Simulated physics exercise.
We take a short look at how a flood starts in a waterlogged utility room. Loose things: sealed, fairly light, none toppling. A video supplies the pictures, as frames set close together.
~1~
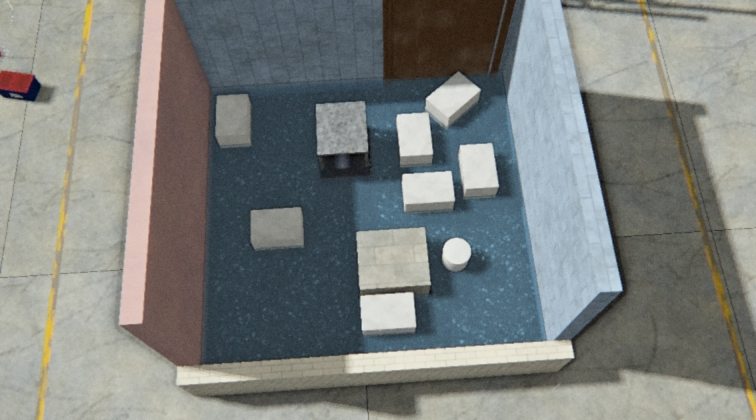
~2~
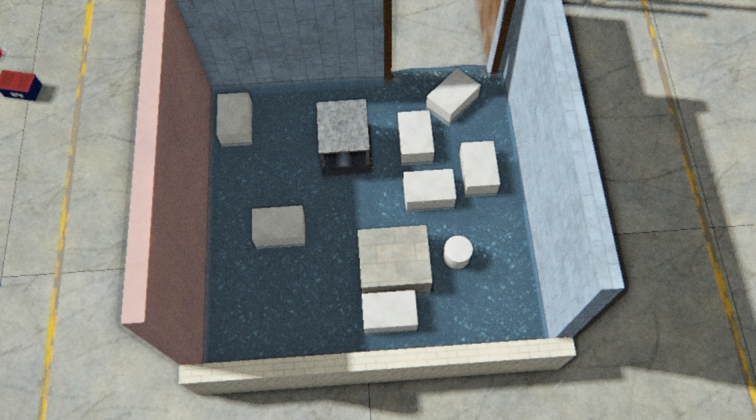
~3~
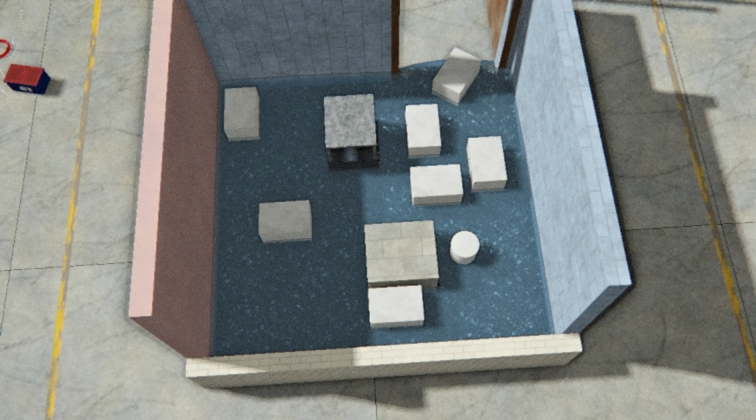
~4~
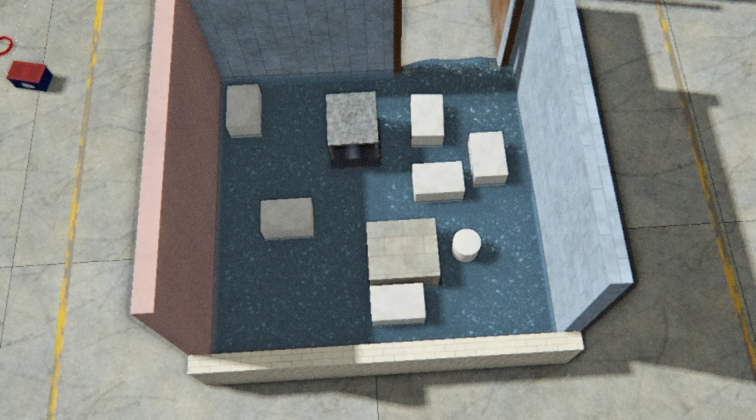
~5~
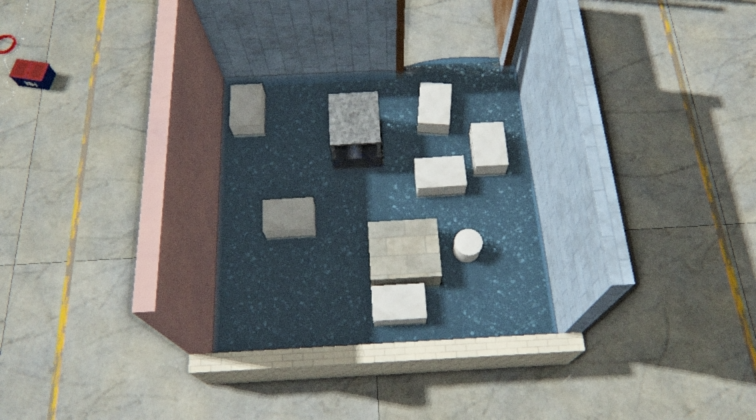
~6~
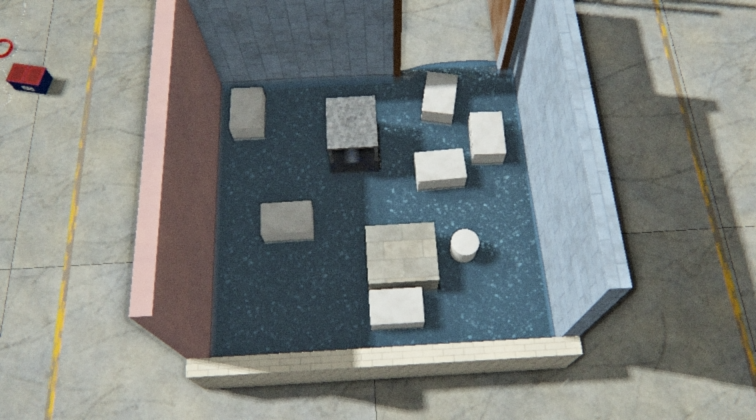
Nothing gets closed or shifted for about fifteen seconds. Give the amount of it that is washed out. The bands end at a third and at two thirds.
The outcome is high, two thirds or over.
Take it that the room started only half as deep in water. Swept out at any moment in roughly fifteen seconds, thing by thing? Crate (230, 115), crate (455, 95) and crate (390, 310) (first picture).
Going through them: Never leaves, then leaves the room, then never leaves.
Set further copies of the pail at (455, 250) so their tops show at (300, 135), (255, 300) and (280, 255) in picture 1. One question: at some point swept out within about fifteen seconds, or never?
Okay, one at a time: Gets out, next does not get out, last does not get out.
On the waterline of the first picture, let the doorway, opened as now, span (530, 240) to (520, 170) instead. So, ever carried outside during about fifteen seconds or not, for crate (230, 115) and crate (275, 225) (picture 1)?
In that order: Inside, still in.
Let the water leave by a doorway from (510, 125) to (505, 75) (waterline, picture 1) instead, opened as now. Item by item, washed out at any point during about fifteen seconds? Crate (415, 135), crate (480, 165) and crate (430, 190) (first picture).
Result, in listed order: Exited / exited / exited.
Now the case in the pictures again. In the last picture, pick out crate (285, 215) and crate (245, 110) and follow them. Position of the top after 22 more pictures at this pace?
Approximately (404, 174), then (378, 93).
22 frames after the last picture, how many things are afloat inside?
I get 3.
A moment on, 2 of 8 are out; 6 afloat.
Next, 4 of 8 are out; 4 afloat.
Later, 5 of 8 are out; 3 afloat.
In the end, 6 of 8 are out; 2 afloat.
